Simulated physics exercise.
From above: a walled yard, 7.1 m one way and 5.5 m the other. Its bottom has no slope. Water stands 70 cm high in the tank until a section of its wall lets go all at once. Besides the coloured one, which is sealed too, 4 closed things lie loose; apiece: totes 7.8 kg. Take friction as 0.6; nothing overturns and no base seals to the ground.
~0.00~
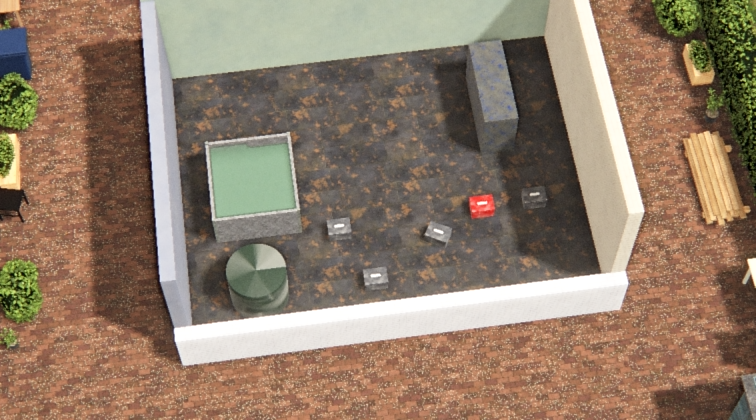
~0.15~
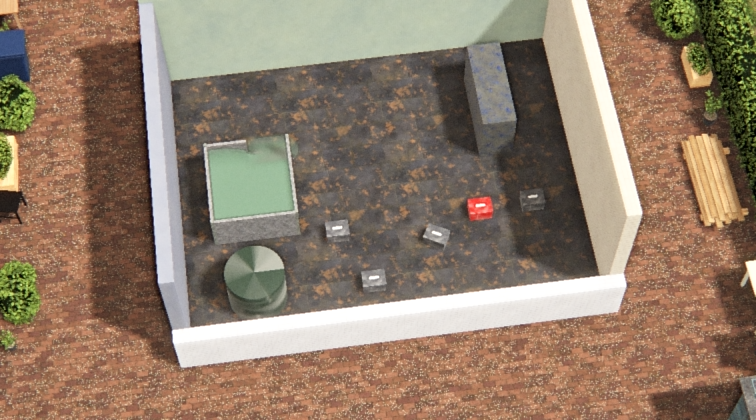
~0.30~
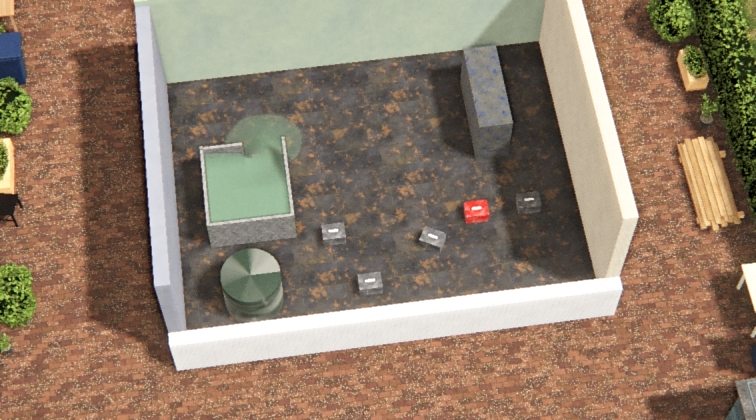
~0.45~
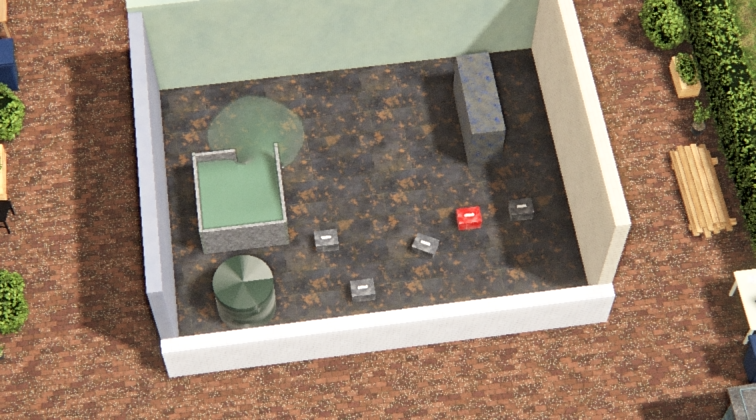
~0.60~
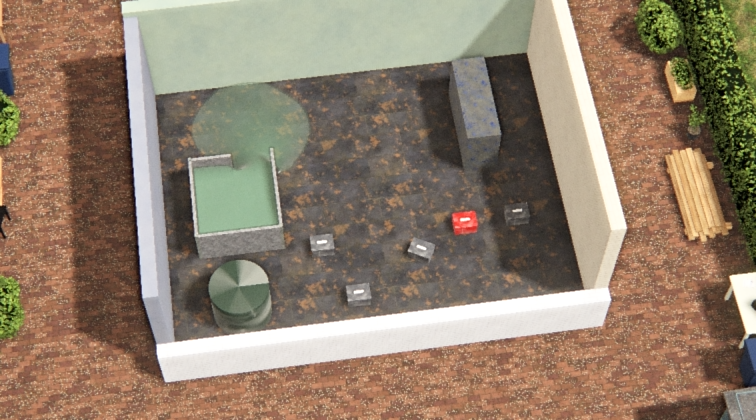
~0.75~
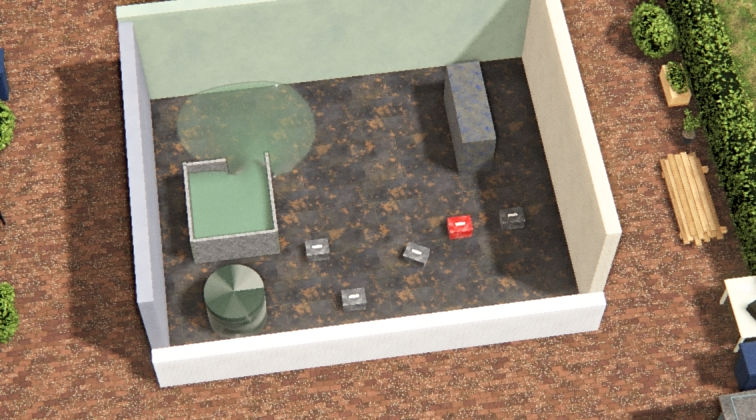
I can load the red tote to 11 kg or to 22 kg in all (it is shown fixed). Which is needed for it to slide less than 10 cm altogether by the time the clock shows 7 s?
I expect that the smaller load will do.
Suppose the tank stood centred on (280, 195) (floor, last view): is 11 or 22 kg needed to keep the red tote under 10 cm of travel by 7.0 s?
Then the smaller load will do.
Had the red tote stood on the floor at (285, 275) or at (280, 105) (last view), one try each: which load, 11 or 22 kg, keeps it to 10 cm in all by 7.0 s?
In turn: The smaller is enough; neither is enough.
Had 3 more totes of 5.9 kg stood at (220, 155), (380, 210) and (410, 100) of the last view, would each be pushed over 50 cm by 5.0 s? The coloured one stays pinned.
In turn: Over, short of it, past it.
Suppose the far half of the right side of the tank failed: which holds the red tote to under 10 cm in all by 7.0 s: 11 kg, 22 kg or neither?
Then only the larger load is enough.
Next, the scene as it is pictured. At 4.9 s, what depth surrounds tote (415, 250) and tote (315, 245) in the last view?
About 2 and 0 cm.
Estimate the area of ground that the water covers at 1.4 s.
Some 9.0 m2.
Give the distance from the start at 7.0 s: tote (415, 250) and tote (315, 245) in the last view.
In turn: 0 cm, 0 cm.
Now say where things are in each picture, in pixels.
The first frame shows the red tote at (482, 203) rests on the ground; 2.1 m2 under water; 0 of 5 have shifted.
The second frame shows the red tote at (480, 206) rests on the ground; 2.6 m2 under water; 0 of 5 have shifted.
The third frame shows the red tote at (477, 208), on the bottom; water covers 3.4 m2; 0 of 5 have shifted.
The fourth frame shows the red tote at (469, 215) rests on the ground; water covers 4.3 m2; 0 of 5 have shifted.
The fifth frame shows the red tote at (465, 220), on the bottom; 5.5 m2 under water; 0 of 5 have shifted.
The sixth frame shows the red tote at (460, 224) rests on the ground; 6.3 m2 under water; 0 of 5 have shifted.
After 1.4 s the red tote would be 0 cm from its start with 11 kg and 0 cm from its start with 22 kg; 0 cm of water round it then.
After 3.1 s the red tote would be 0 cm from its start with 11 kg and 0 cm from its start with 22 kg; 0 cm of water round it then.
After 4.9 s the red tote would be 0 cm from its start with 11 kg and 0 cm from its start with 22 kg; 3 cm of water round it then.
After 7.0 s the red tote would be 0 cm from its start with 11 kg and 0 cm from its start with 22 kg; 3 cm of water round it then.
